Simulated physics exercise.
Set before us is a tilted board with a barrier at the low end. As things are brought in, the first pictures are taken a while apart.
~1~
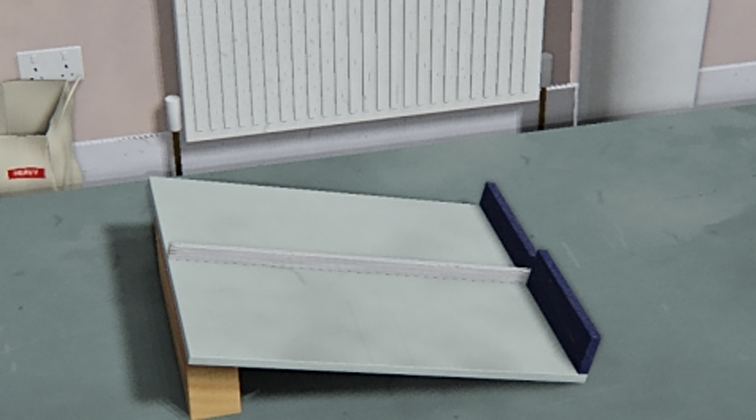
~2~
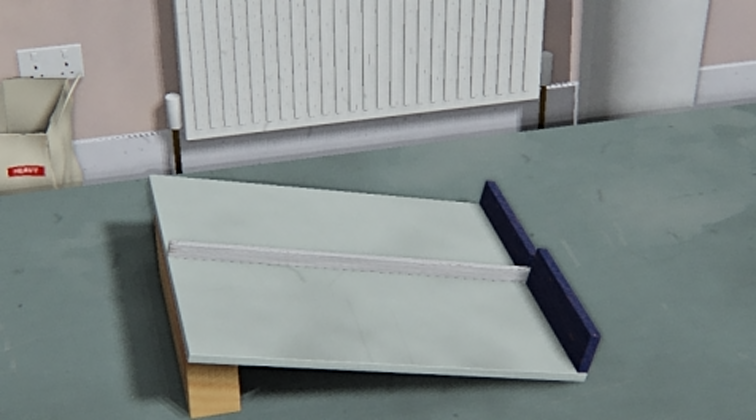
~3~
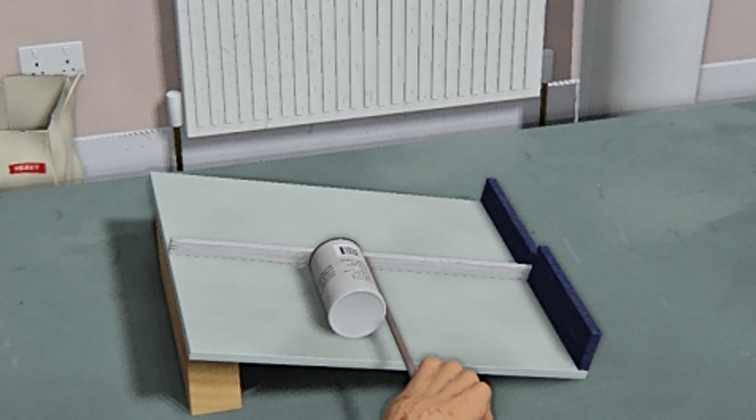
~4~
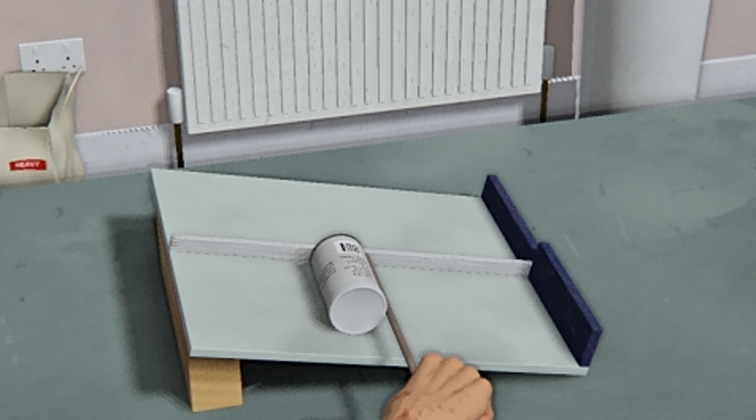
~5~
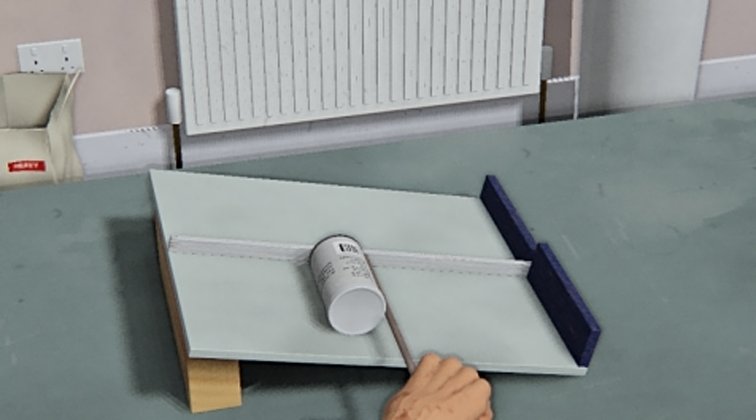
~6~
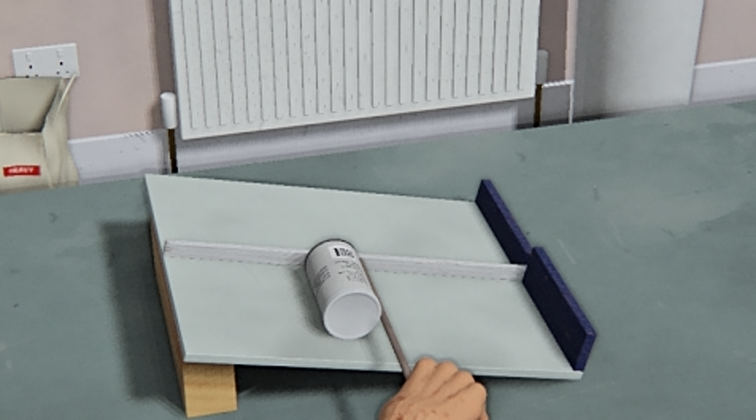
A white tin appears on an empty tilted board, held still by a hand's stick.
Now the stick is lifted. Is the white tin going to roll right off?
Once the stick is gone, the white tin comes to rest.
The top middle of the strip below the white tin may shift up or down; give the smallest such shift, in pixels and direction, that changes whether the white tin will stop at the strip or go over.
Close to 24 pixels in the downward direction.
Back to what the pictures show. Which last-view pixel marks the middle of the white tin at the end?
(529, 301).
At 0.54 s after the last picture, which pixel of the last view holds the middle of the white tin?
At about (490, 298).
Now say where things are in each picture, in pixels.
In the first frame, board (362, 256).
In the second frame, board (362, 255).
In the third frame, held back by the stick; white tin (346, 286); board (363, 252).
In the fourth frame, held back by the stick; white tin (347, 283); board (363, 249).
In the fifth frame, held back by the stick; white tin (346, 284); board (362, 249).
In the sixth frame, held back by the stick; white tin (341, 288); board (358, 253).
Then, 0.32 s on from there, white tin rolling on the board near (390, 292).
Then, 0.54 s on from there, white tin rolling on the board near (491, 299).
In the end, the white tin is held by the strip, near (529, 301).
